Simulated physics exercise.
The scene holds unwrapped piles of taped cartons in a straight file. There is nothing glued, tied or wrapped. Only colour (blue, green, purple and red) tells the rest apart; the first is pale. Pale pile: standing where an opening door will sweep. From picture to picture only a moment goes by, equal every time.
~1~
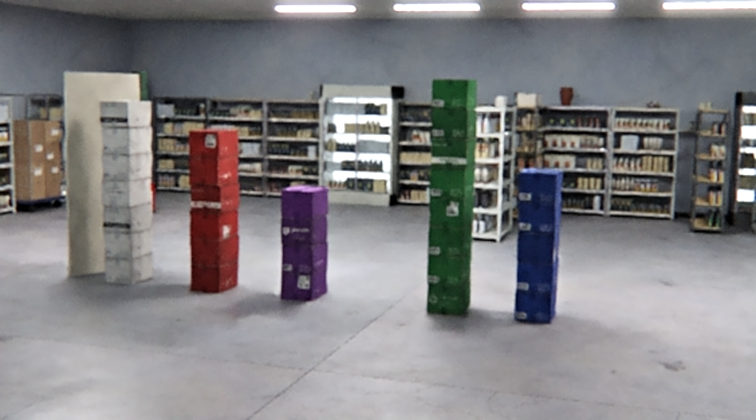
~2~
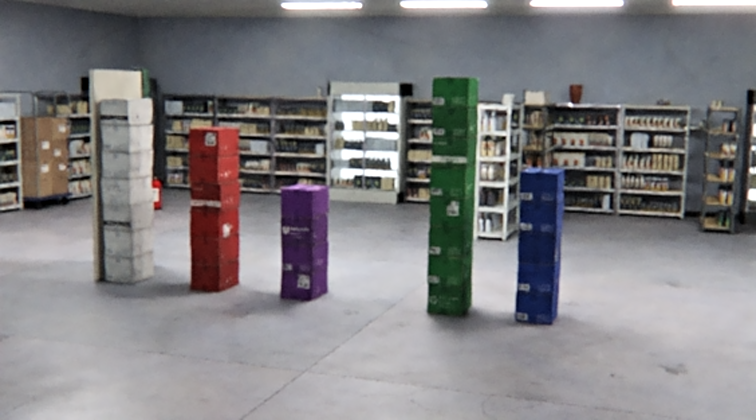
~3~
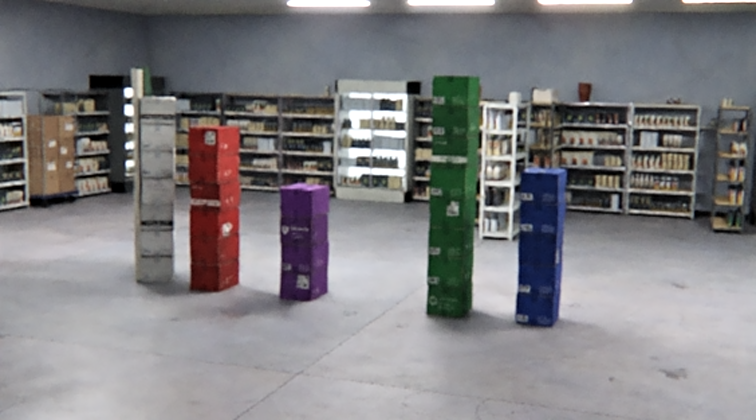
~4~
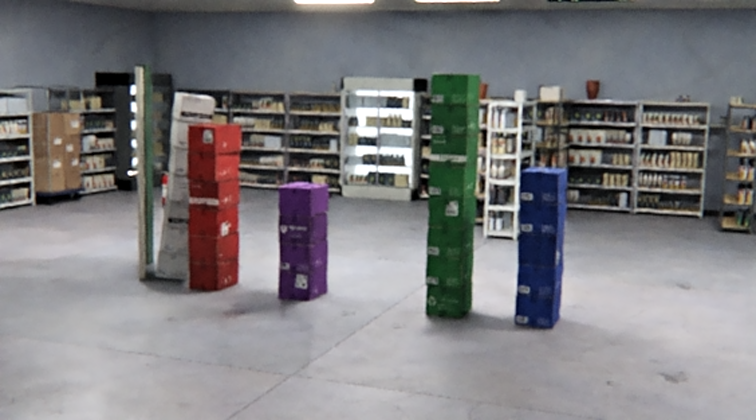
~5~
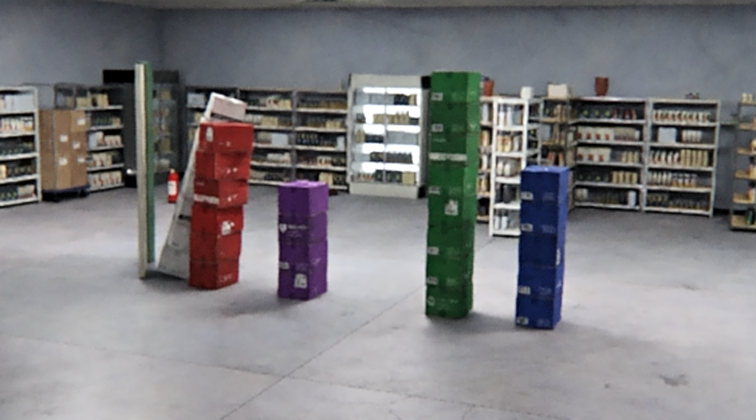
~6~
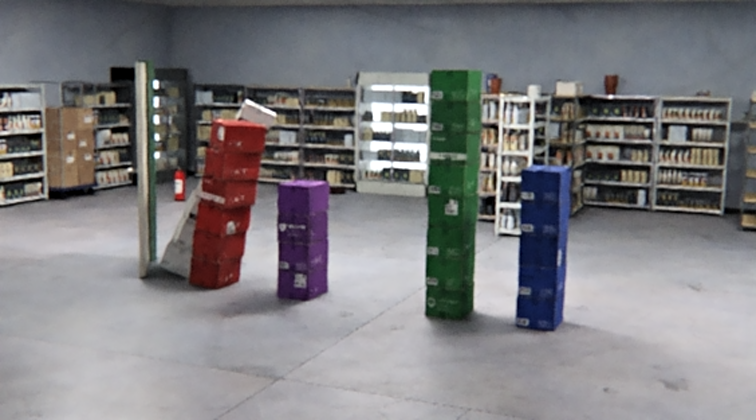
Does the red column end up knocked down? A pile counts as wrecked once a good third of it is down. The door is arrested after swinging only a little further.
Yes, it is brought down.
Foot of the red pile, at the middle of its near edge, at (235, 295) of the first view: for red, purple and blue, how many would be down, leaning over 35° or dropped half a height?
Down at the end: Red 0, purple 0, blue 0.
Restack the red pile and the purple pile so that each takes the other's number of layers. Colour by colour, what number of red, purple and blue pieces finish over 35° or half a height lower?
Red 3, purple 0, blue 0.
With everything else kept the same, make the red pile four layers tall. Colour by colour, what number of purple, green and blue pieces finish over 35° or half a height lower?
Purple: 0; green: 0; blue: 0.
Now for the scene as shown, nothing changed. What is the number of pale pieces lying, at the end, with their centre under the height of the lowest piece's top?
Counting them up gives 7.
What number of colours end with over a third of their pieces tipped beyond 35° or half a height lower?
2.
Soon, 7 of the pale pile down; none of the 6 red cartons down (0 of 23 in all colours); top red carton tipped clearly.
A while on, 7 of the pale pile down; 6 of the 6 red cartons down (6 of 23 in all colours); top red carton about its own height lower; top purple carton tipped clearly.
Finally, 7 of the pale pile down; 6 of the 6 red cartons down (9 of 23 in all colours); top red carton tipped steeply, some three heights lower; top purple carton on its side. Seen by the last camera, middles, top red carton near (414, 250), top purple carton near (421, 291).
